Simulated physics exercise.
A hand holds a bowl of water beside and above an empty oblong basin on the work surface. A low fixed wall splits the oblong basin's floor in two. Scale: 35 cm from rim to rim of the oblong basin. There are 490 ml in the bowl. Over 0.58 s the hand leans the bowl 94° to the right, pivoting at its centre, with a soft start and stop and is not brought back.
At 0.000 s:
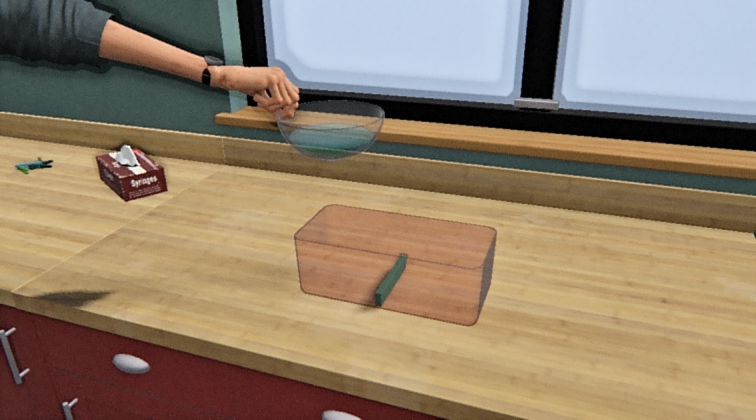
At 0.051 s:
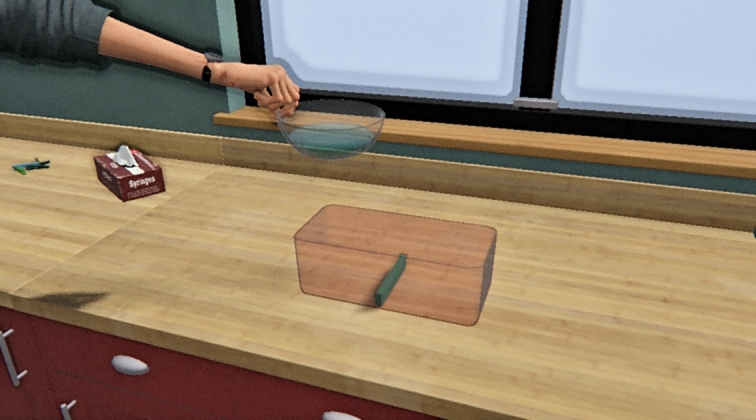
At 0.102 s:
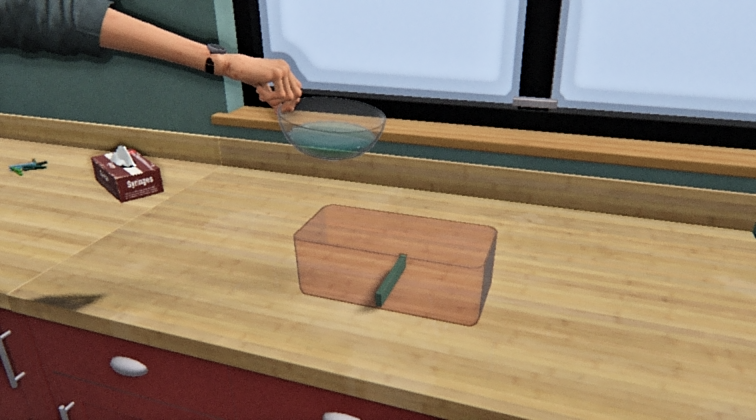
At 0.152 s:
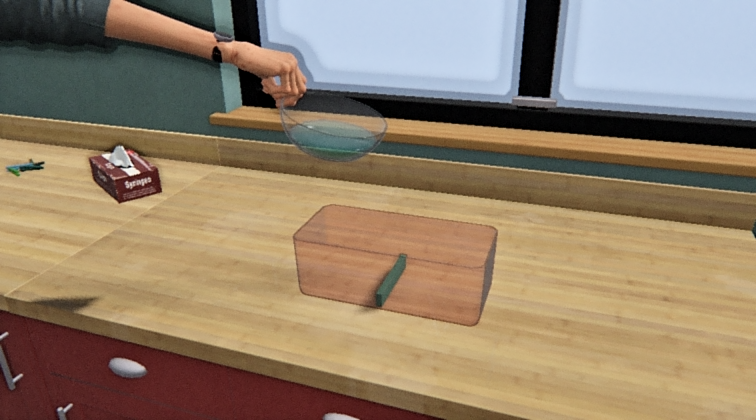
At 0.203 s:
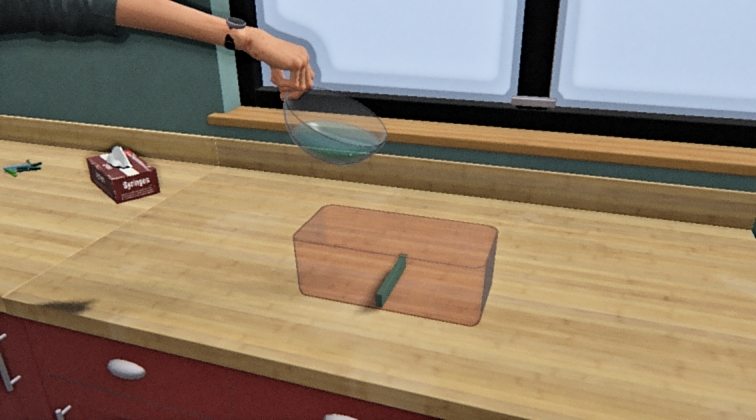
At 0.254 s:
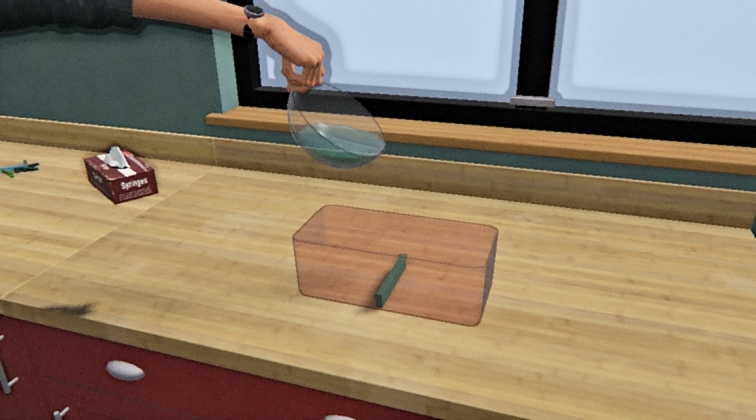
An arm in a dark grey sleeve with a black wristband reaches in from the upper left over a pale wooden kitchen counter, seen from slightly above. The hand holds a clear bowl of teal water above and behind an empty, see-through reddish basin marked by a dark green strip, with a dark red tissue-style box at left. The hand rises and gradually leans the bowl well over to the right, while the water shifts inside.
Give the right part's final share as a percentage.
The far part has some 69 per cent.
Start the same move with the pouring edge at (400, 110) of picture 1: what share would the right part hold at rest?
In that case some 75 per cent.
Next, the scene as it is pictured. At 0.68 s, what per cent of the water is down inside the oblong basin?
About 94 per cent.
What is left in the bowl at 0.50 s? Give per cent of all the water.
About 8 per cent.
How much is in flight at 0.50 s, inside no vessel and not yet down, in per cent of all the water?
Near 60 in a hundred.
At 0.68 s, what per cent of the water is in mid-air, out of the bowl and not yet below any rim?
Some 5 per cent.
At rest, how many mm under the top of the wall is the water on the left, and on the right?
Left about 24 mm, right about 16 mm.
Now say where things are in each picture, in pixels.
In the first frame, tilt 0°; pouring edge (381, 120); surface from (295, 130) to (374, 138); the oblong basin's rim runs from (310, 221) to (490, 249); the wall's top is at (392, 274).
In the second frame, tilt 2°; pouring edge (381, 121); surface from (294, 129) to (374, 138).
In the third frame, tilt 7°; pouring edge (382, 125); surface from (294, 127) to (374, 140).
In the fourth frame, tilt 15°; pouring edge (384, 133); surface from (295, 124) to (376, 143).
In the fifth frame, tilt 26°; pouring edge (384, 143); surface from (298, 124) to (376, 145).
In the sixth frame, tilt 38°; pouring edge (381, 154); surface from (304, 126) to (381, 148).
By 0.50 s the tilt is 90° and 8 per cent is still to pour, 0 is left of the wall and 33 right of it.
By 0.68 s the tilt is 94° and 0 per cent is still to pour, 23 is left of the wall and 71 right of it.
By 0.87 s the tilt is 94° and 0 per cent is still to pour, 28 is left of the wall and 69 right of it.
By 1.08 s the tilt is 94° and 0 per cent is still to pour, 29 is left of the wall and 69 right of it.
At rest 29 per cent lies left of the wall, 69 right of it and 2 outside.
